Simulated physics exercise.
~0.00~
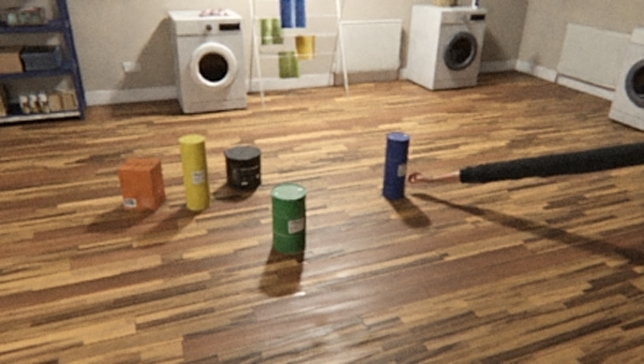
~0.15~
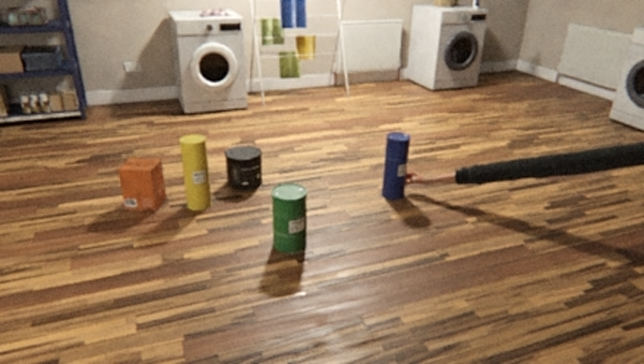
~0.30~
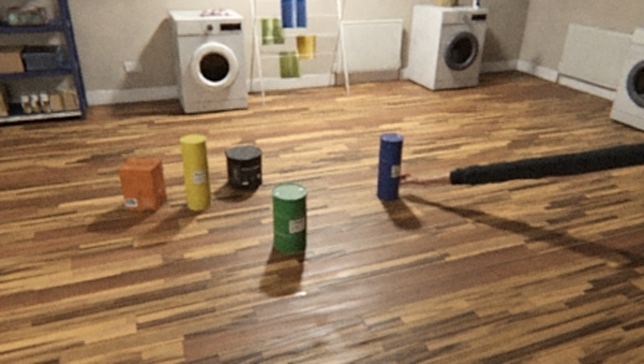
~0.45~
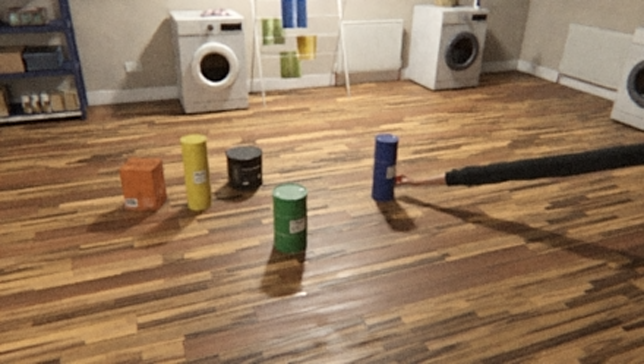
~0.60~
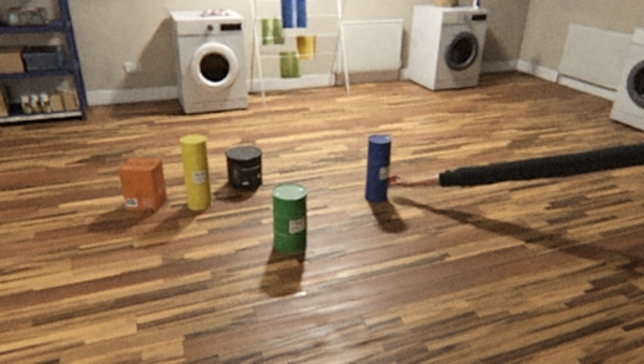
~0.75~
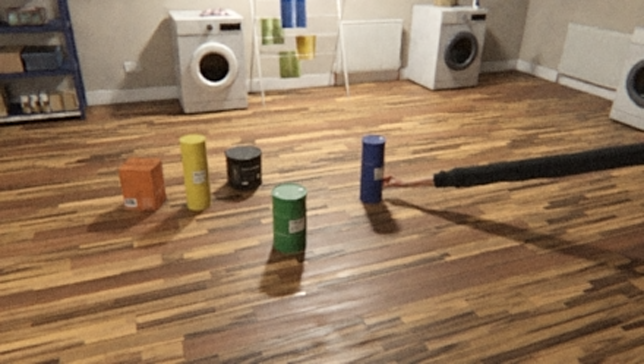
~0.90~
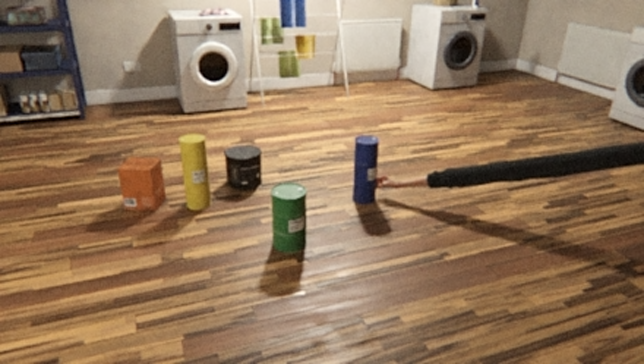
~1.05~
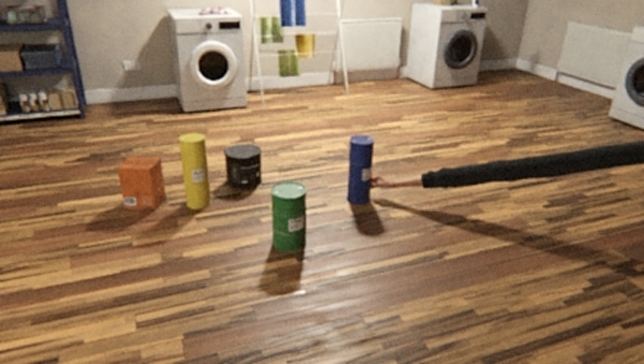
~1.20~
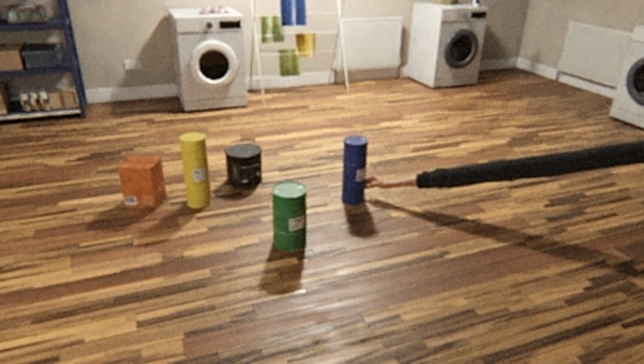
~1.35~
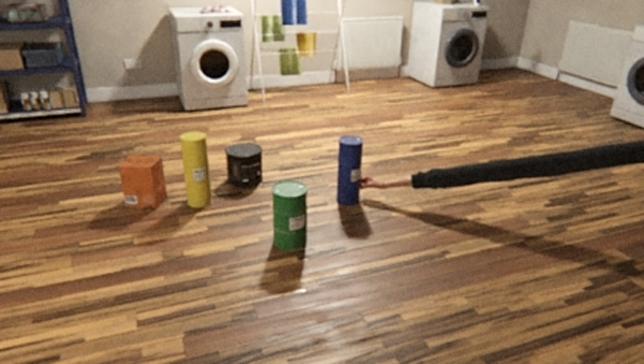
A hand slowly pushes a blue canister left across the wooden floor, and it stays upright.
